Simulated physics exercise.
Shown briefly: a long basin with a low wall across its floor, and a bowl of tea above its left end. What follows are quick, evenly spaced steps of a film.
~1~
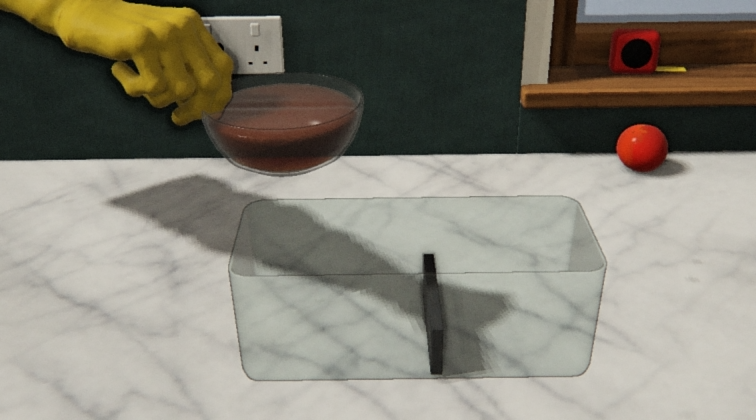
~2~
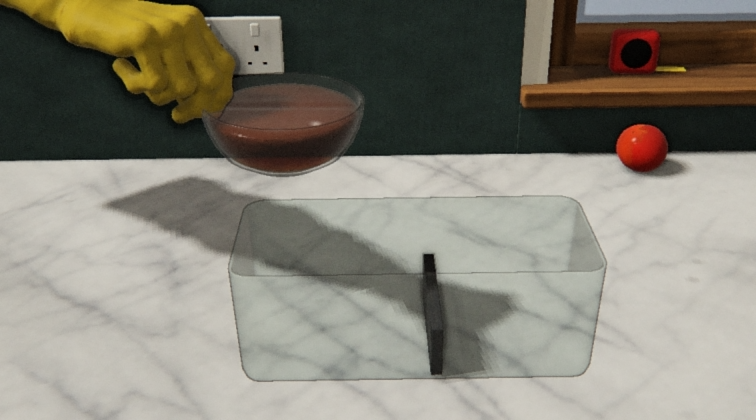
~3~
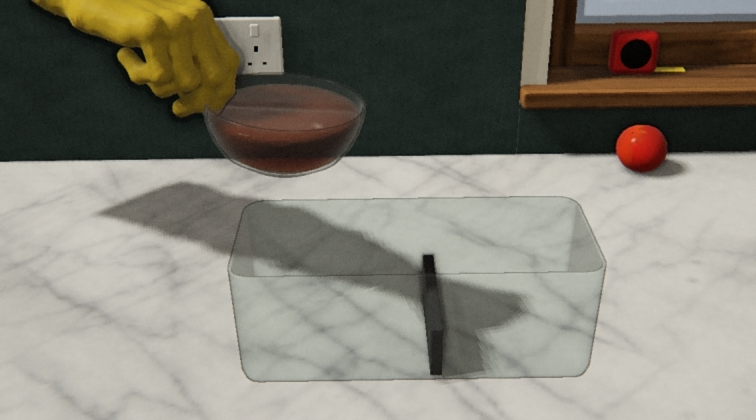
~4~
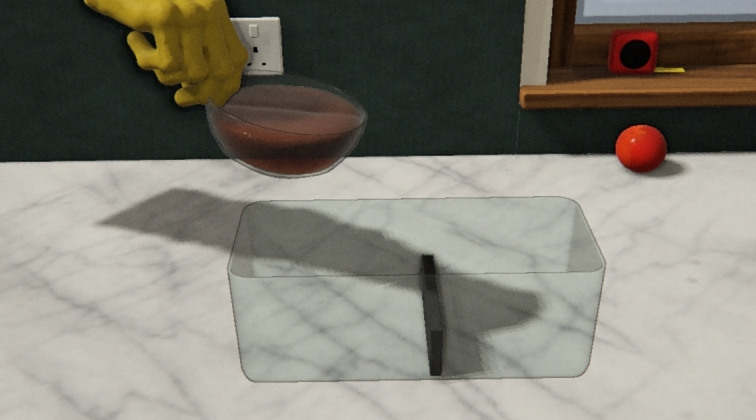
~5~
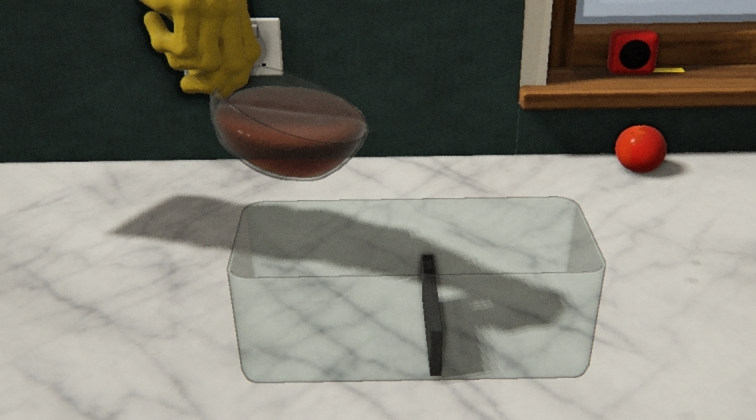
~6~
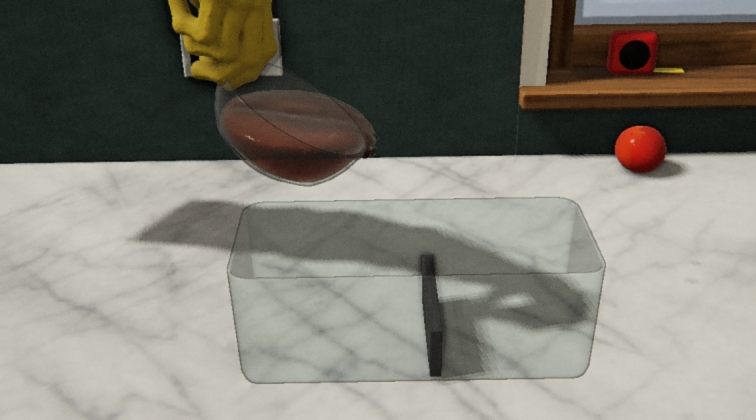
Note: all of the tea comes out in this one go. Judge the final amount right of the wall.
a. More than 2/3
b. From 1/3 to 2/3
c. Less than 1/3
Less than 1/3 (c).
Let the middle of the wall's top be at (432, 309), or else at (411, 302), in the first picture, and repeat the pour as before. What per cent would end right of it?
35 per cent first, then 55 per cent.
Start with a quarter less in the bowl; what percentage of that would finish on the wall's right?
About 5 parts in a hundred, give or take.
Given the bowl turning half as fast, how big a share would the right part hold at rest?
I'd estimate some 40 percent.
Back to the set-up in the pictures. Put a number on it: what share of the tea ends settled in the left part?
Around 75 %.
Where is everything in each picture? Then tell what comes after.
In the first frame, it leans 0°; its right rim is at (362, 100); the tea meets the walls at (207, 108) and (359, 106); the long basin's rim runs from (238, 237) to (591, 232); the wall's top is at (433, 290).
In the second frame, it leans 1°; its right rim is at (363, 102); the tea meets the walls at (207, 107) and (359, 107).
In the third frame, it leans 6°; its right rim is at (364, 108); the tea meets the walls at (210, 105) and (361, 110).
In the fourth frame, it leans 13°; its right rim is at (366, 118); the tea meets the walls at (211, 104) and (363, 114).
In the fifth frame, it leans 22°; its right rim is at (367, 131); the tea meets the walls at (216, 104) and (364, 122); 2 per cent is over the edge.
In the sixth frame, it leans 32°; its right rim is at (365, 146); the tea meets the walls at (222, 108) and (354, 130); 9 per cent is over the edge.
A moment on, the bowl is tipped on its side and 9 per cent is still to pour, 45 is left of the wall and 16 right of it.
Next, the bowl is tipped right over and 0 per cent is still to pour, 77 is left of the wall and 19 right of it.
Then the bowl is tipped right over and 0 per cent is still to pour, 75 is left of the wall and 20 right of it.
Later the bowl is tipped right over and 0 per cent is still to pour, 75 is left of the wall and 20 right of it.
In the end 75 per cent lies left of the wall, 20 right of it and 5 outside.
